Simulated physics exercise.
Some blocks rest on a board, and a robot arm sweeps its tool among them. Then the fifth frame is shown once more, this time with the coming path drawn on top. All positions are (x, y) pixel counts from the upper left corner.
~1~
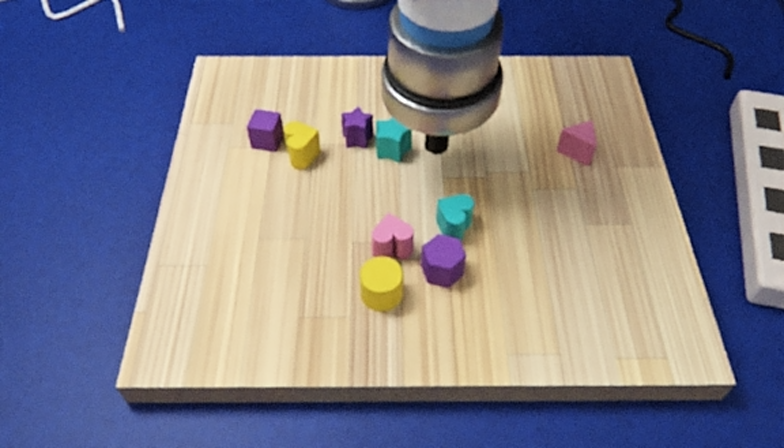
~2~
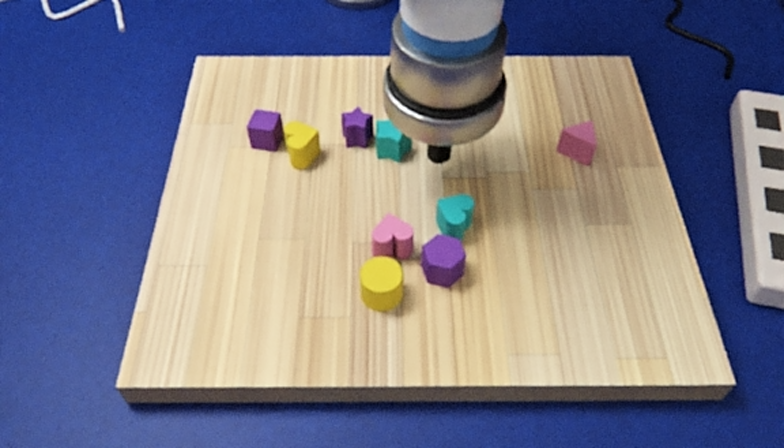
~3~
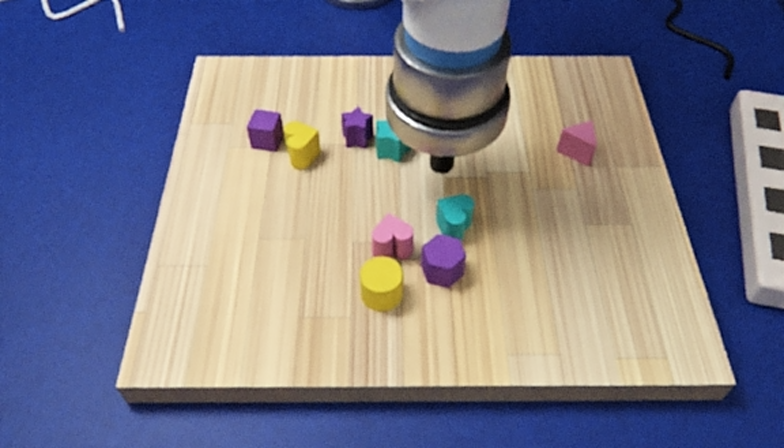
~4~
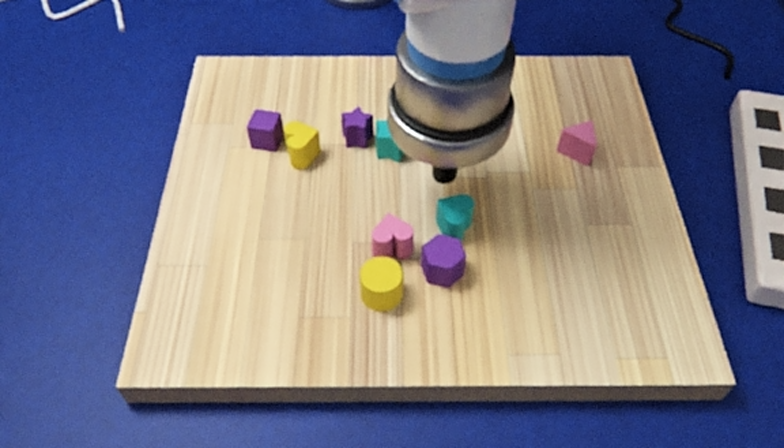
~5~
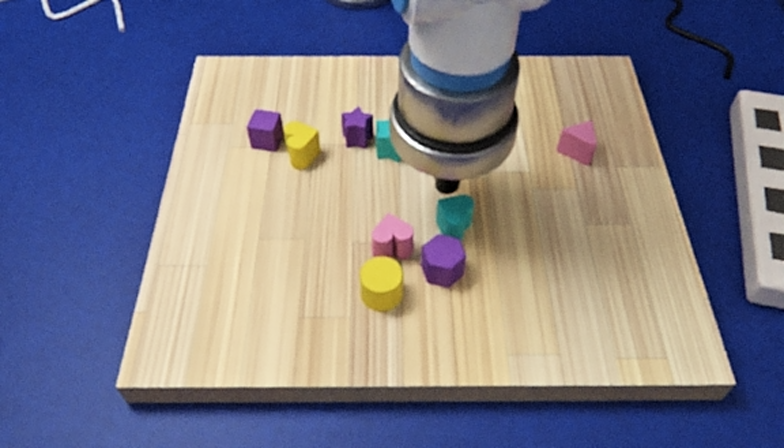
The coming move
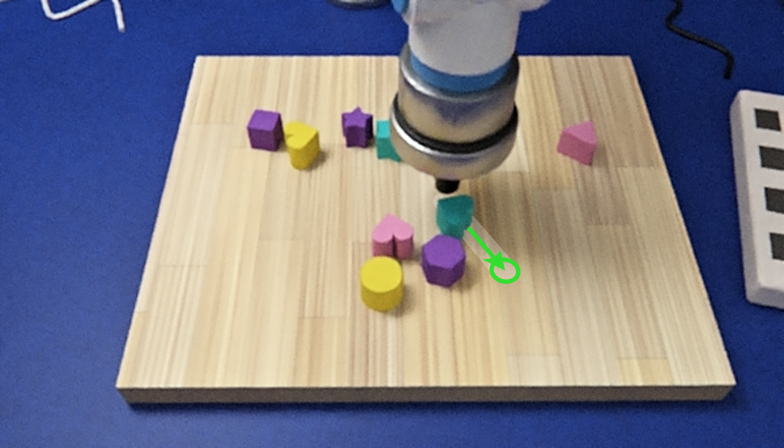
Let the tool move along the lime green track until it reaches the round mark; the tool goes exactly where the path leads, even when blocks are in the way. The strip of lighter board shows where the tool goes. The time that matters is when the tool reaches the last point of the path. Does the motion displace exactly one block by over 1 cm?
I believe not.
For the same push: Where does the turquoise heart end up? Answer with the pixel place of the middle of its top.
My best guess is (479, 256).
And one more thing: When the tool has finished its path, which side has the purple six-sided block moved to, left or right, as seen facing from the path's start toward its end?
With start-to-end as forward, it shifts right.
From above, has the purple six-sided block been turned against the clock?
I expect not.
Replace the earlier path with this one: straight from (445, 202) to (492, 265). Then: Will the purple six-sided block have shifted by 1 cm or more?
It seems so.
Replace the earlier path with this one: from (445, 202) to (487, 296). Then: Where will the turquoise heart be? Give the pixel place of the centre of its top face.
In the picture, it is at (493, 303).
The drawn path runs in a line from (445, 202) to (505, 271).
What follows on the original path. Halfway along, tool (477, 220); purple six-sided block (441, 260), turned 15° clockwise; turquoise heart (470, 236), turned 50° clockwise.
At the end, tool (508, 256); pink heart not moved; purple six-sided block (439, 267), turned 40° clockwise; turquoise heart (479, 256), turned 75° clockwise.
